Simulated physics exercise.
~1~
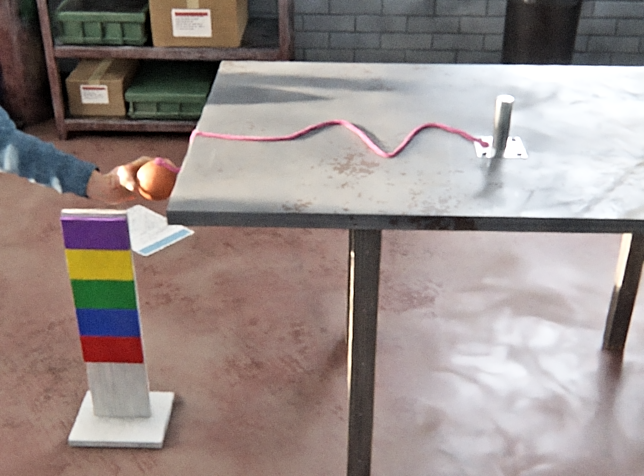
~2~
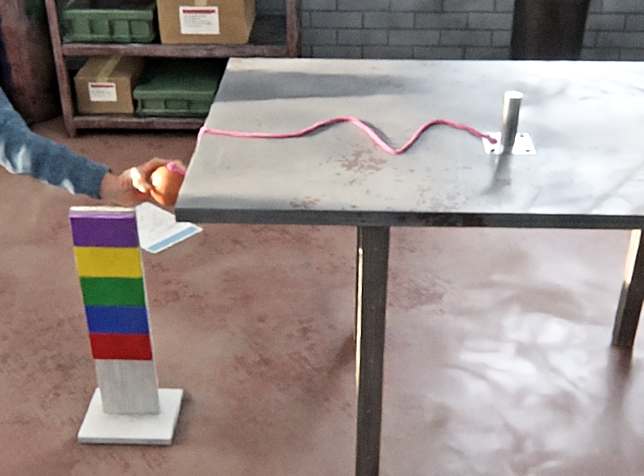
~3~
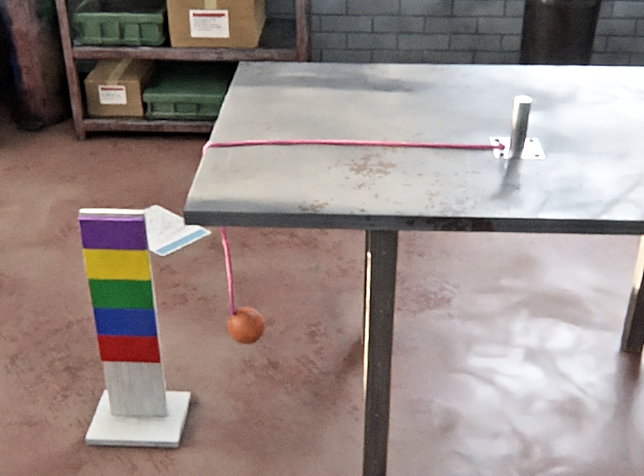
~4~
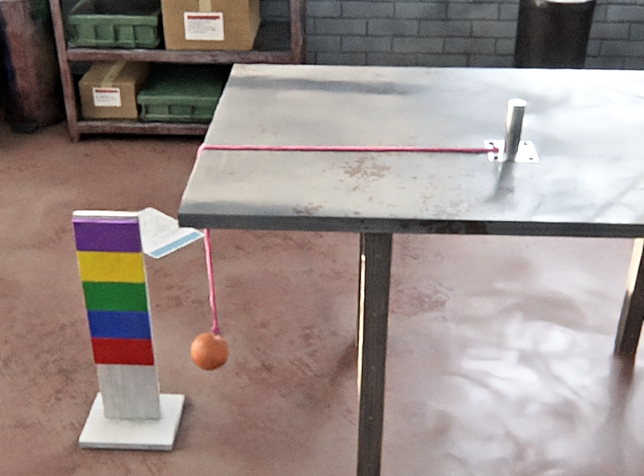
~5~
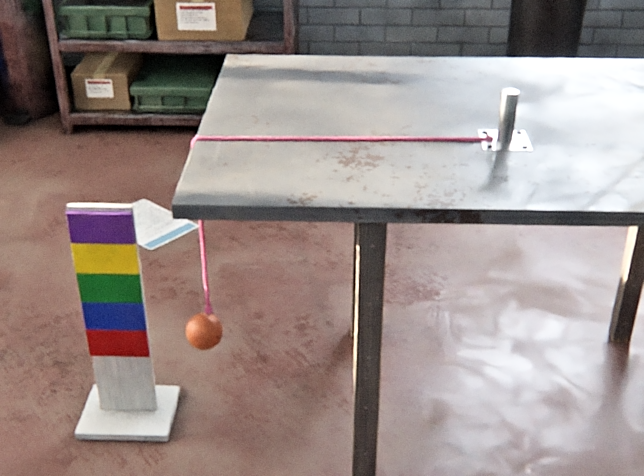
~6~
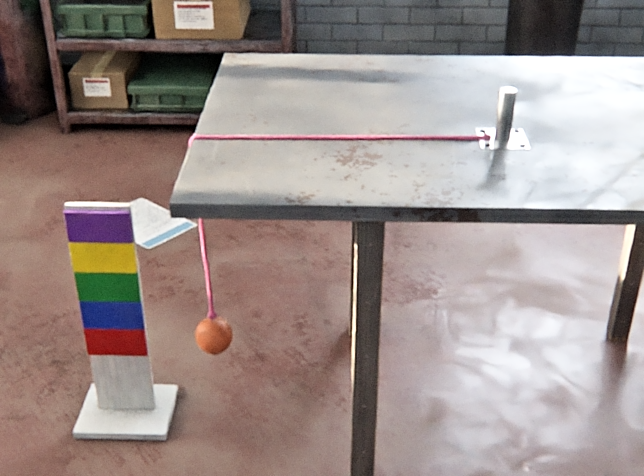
In a workshop with a reddish floor and crates shelved against a grey brick wall, a slightly swaying camera looks down at a dark metal table. A pink cord runs in loose curves from an upright metal post to the left edge, where a hand holds an orange ball beside a white stand banded purple, yellow, green, blue and red from top to bottom. The hand lets go and withdraws. The ball drops, pulling the cord straight across the tabletop. It sways gently below the edge and ends hanging about level with the blue band.
